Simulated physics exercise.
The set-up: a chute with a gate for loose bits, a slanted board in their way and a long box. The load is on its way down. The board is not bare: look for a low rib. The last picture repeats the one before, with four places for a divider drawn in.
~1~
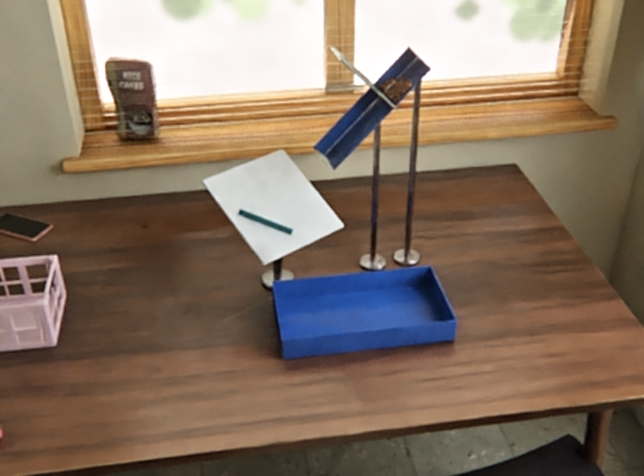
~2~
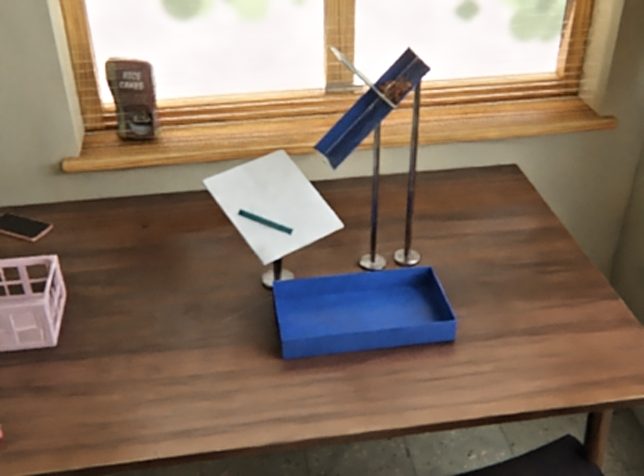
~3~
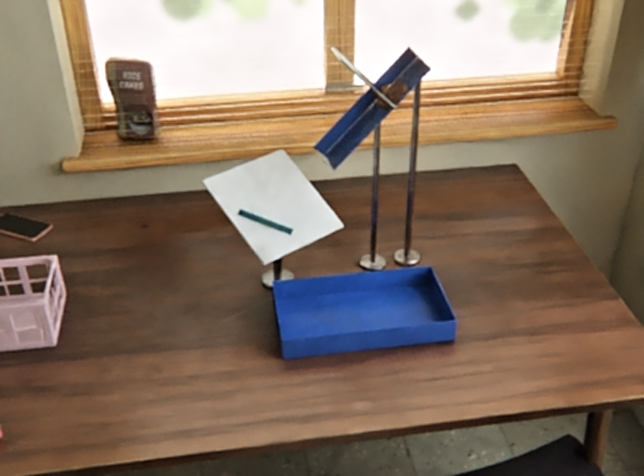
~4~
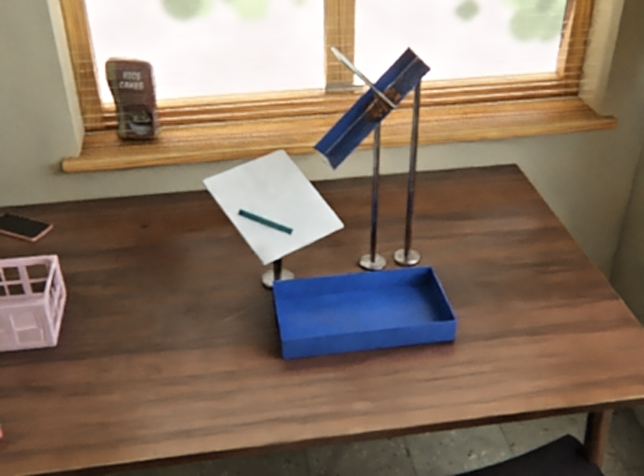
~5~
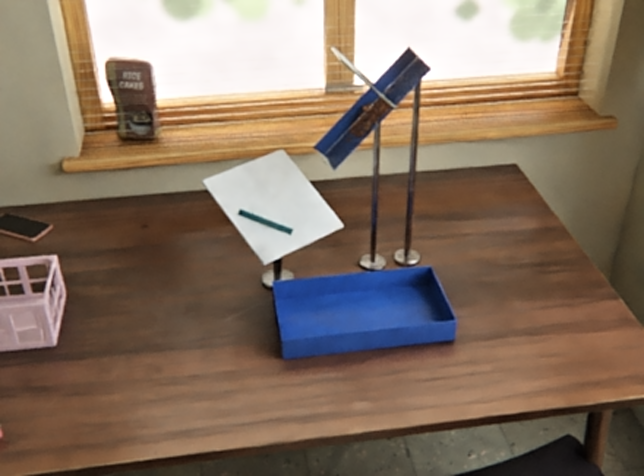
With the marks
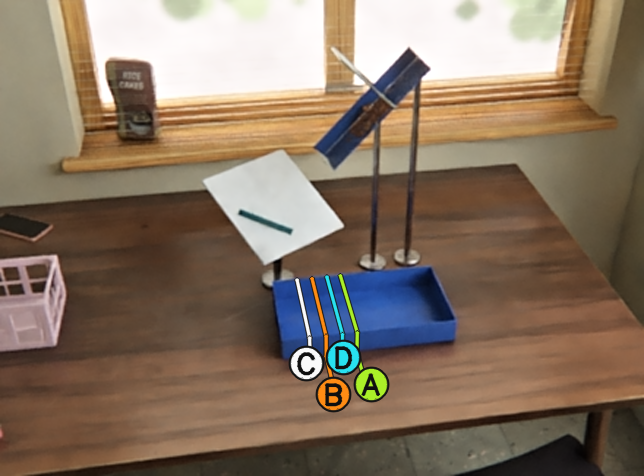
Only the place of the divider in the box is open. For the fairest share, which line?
Best: D.
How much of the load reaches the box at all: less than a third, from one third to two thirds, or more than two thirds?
About that: More than two thirds.
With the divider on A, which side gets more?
More lands on the left.
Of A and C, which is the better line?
Line A.
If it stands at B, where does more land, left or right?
Right.
On the marked copy, line A crosses the front rim at (357, 331); line B crosses the front rim at (325, 335); line C crosses the front rim at (309, 337); line D crosses the front rim at (342, 333).
With A, of what is caught, the larger part on the left of the divider, roughly a quarter on the right.
With B, of what is caught, roughly a quarter on the left of the divider, the larger part on the right.
With C, of what is caught, about a tenth on the left of the divider, almost all on the right.
With D, of what is caught, roughly half on the left of the divider, roughly half on the right.
